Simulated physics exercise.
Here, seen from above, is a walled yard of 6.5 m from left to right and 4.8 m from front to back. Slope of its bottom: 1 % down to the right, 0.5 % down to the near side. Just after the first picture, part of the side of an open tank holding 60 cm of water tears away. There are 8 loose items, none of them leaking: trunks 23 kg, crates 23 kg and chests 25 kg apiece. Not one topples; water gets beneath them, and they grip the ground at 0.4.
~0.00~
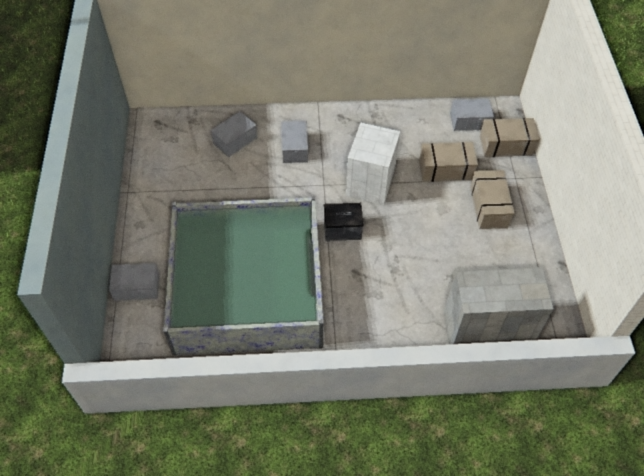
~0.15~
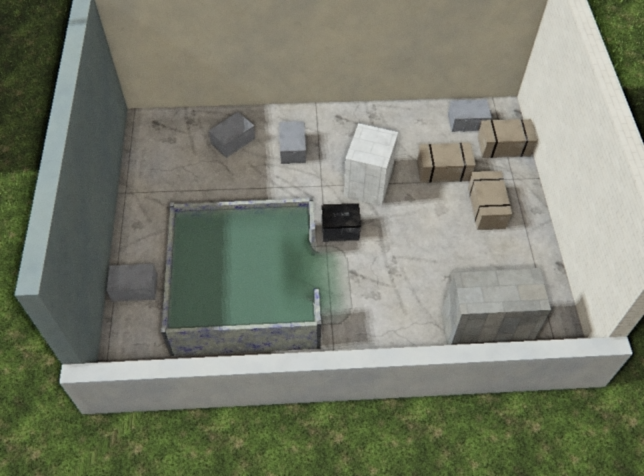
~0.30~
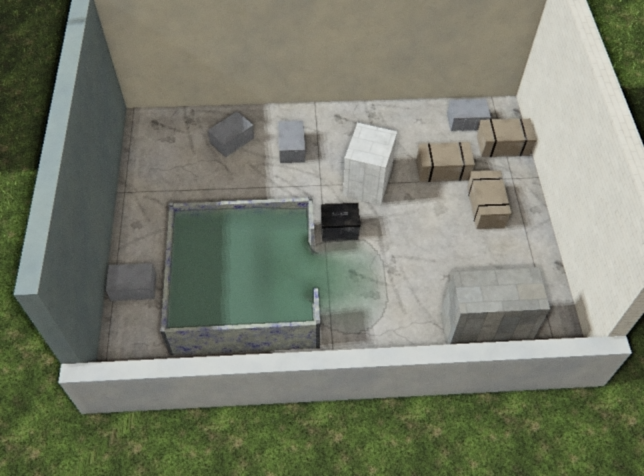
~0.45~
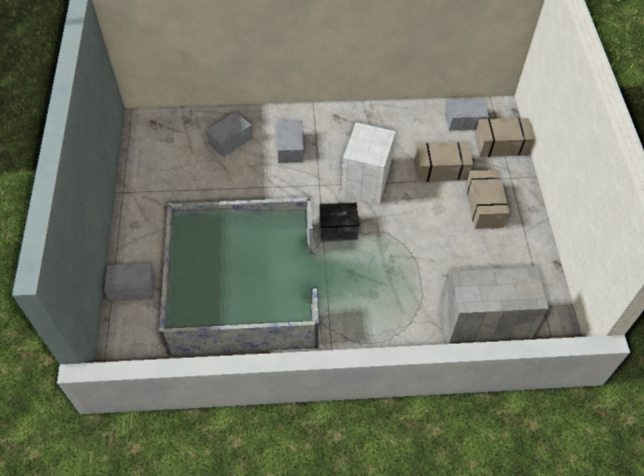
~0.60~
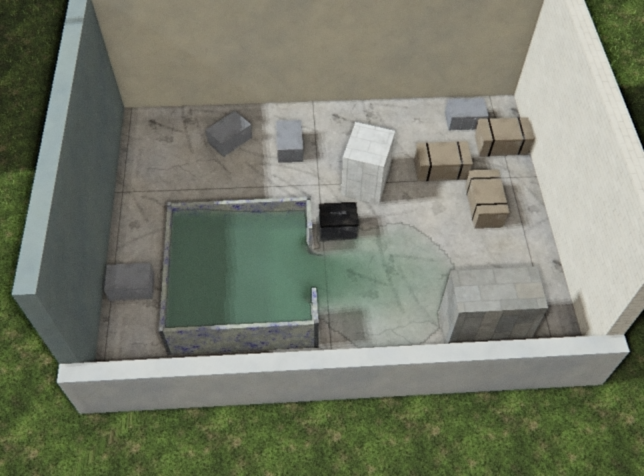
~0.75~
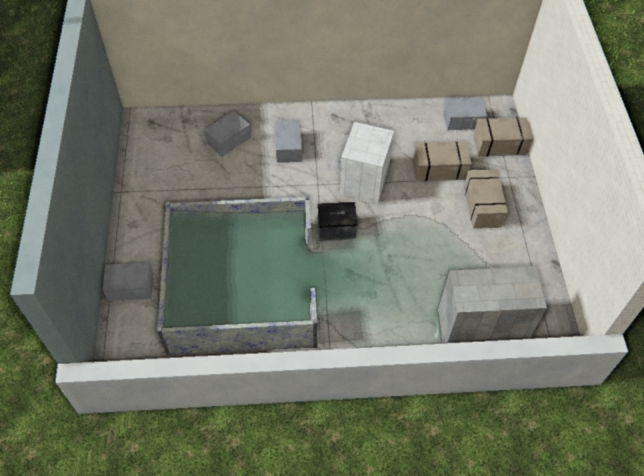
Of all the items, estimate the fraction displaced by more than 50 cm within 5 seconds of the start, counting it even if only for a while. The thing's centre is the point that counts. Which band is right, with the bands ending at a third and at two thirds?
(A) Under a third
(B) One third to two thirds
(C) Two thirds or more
B.
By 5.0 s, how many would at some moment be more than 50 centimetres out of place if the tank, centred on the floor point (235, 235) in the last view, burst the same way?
The count would be 4.
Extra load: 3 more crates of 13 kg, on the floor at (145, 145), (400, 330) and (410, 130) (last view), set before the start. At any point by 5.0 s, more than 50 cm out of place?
Well, in turn they are below that, above that and above that.
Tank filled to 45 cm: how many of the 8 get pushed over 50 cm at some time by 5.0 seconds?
With that change, 2 of them.
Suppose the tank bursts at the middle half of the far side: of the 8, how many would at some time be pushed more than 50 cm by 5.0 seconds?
Then it comes to 6.
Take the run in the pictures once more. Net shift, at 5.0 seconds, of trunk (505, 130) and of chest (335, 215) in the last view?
Distances: 140 cm; 0 cm.
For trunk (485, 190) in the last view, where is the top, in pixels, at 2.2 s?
Look for it near (531, 162).
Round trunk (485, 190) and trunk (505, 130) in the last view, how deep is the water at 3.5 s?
Roughly 13 and 11 cm.
After 1.1 s 0 of 8 are over 50 cm from their spots; 0 afloat.
After 2.2 s 1 of 8 are over 50 cm from their spots; 1 afloat.
After 3.5 s 2 of 8 are over 50 cm from their spots; 2 afloat.
After 5.0 s 4 of 8 are over 50 cm from their spots, and 4 have been at some point; 3 afloat.
